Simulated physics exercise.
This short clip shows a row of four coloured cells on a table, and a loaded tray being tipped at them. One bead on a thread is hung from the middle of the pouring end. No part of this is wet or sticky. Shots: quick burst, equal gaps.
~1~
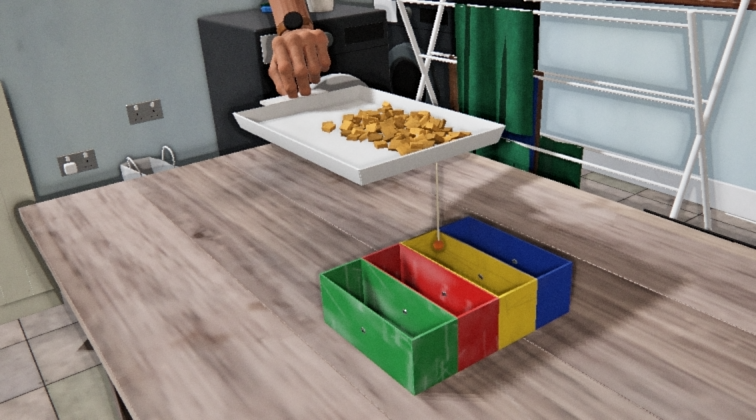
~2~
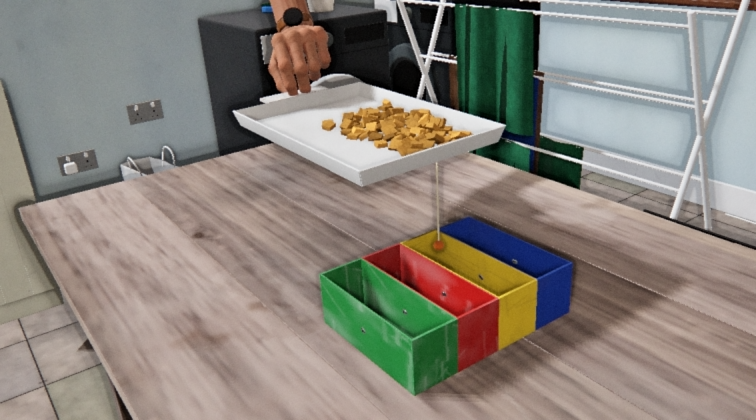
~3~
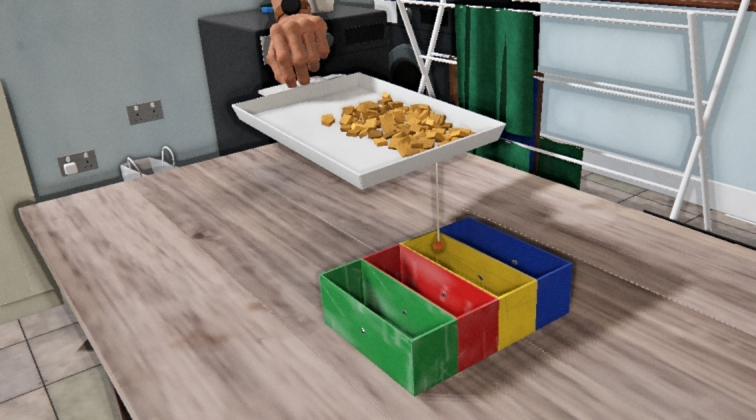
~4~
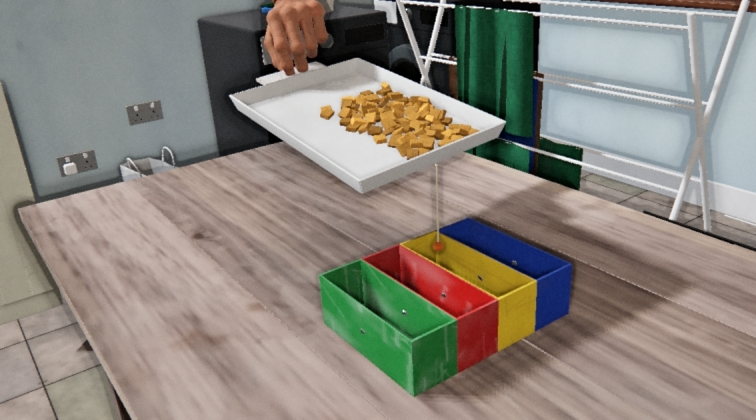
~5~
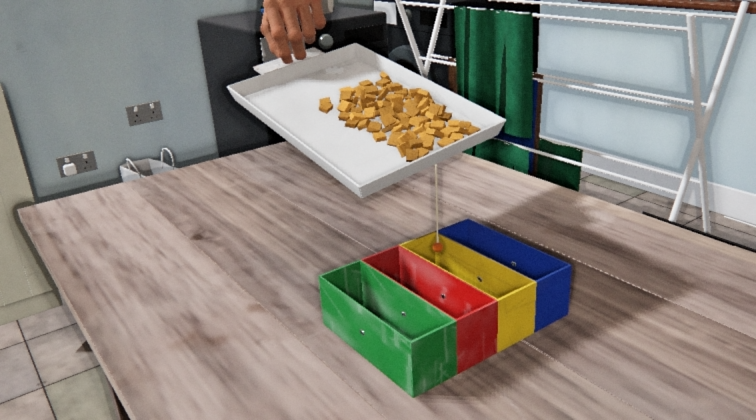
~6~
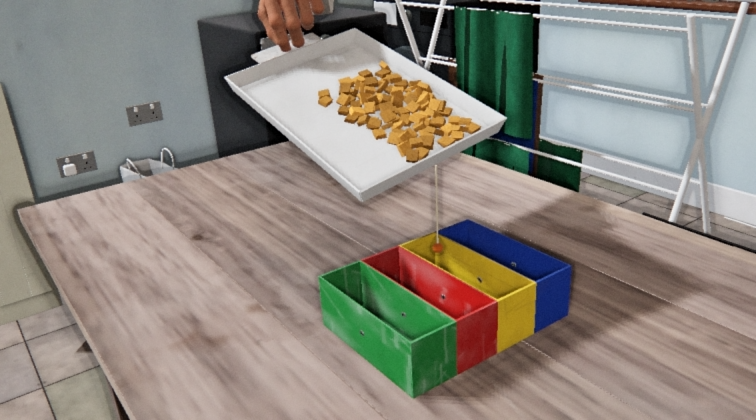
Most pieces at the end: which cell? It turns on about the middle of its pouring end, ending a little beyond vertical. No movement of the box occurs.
Green.
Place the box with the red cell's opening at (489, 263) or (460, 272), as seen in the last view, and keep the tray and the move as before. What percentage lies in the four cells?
You'd get 0 per cent first and 50 per cent second.
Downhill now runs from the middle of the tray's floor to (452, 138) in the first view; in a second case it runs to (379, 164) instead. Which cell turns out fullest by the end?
First try: The blue one. Second try: The green cell.
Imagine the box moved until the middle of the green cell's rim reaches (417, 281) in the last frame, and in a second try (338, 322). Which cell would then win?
Try 1 - that green cell; try 2 - the cell in red.
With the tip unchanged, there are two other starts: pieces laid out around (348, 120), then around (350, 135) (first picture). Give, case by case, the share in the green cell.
Close to 70 in a hundred, then close to 80 in a hundred.
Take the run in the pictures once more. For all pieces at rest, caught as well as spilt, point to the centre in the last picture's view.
Last view, resting centre - approx. (382, 333).
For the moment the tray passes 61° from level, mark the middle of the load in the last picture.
Mark it at roughly (385, 173) in the final frame.
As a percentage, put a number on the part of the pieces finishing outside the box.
Share outside: Near 0 %.
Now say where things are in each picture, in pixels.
Corners of the pouring end (361, 167) and (498, 126), level; middle of the load (393, 132), cereal squares; bead on its thread (439, 245); green cell (435, 351); red cell (478, 329); yellow cell (517, 309); blue cell (553, 291), in the first picture.
Corners of the pouring end (361, 168) and (498, 125), level; middle of the load (393, 131), in the second picture.
Corners of the pouring end (361, 171) and (498, 124), tipped barely, lowest at the left corner; middle of the load (393, 128), in the third picture.
Corners of the pouring end (361, 176) and (498, 121), tipped a little, lowest at the left corner; middle of the load (392, 122), in the fourth picture.
Corners of the pouring end (361, 182) and (498, 120), tipped a little, lowest at the left corner; middle of the load (391, 117), in the fifth picture.
Corners of the pouring end (361, 187) and (499, 118), tipped clearly, lowest at the left corner; middle of the load (391, 112); green cell (434, 354); red cell (477, 332); yellow cell (516, 312); blue cell (552, 294), in the sixth picture.
Just after the last frame, tray tipped steeply; almost all on the tray; just a few falling or outside the box.
A moment on, tray tipped right over; roughly a third on the tray; roughly half in the green cell; about a tenth in the red cell; about a tenth falling or outside the box.
Further on, tray tipped past a quarter turn; the larger part in the green cell; roughly a quarter in the red cell; just a few falling or outside the box.
When it is over, tray tipped past a quarter turn; the larger part in the green cell; roughly a quarter in the red cell; not one in the yellow cell; not one in the blue cell; just a few outside the box.
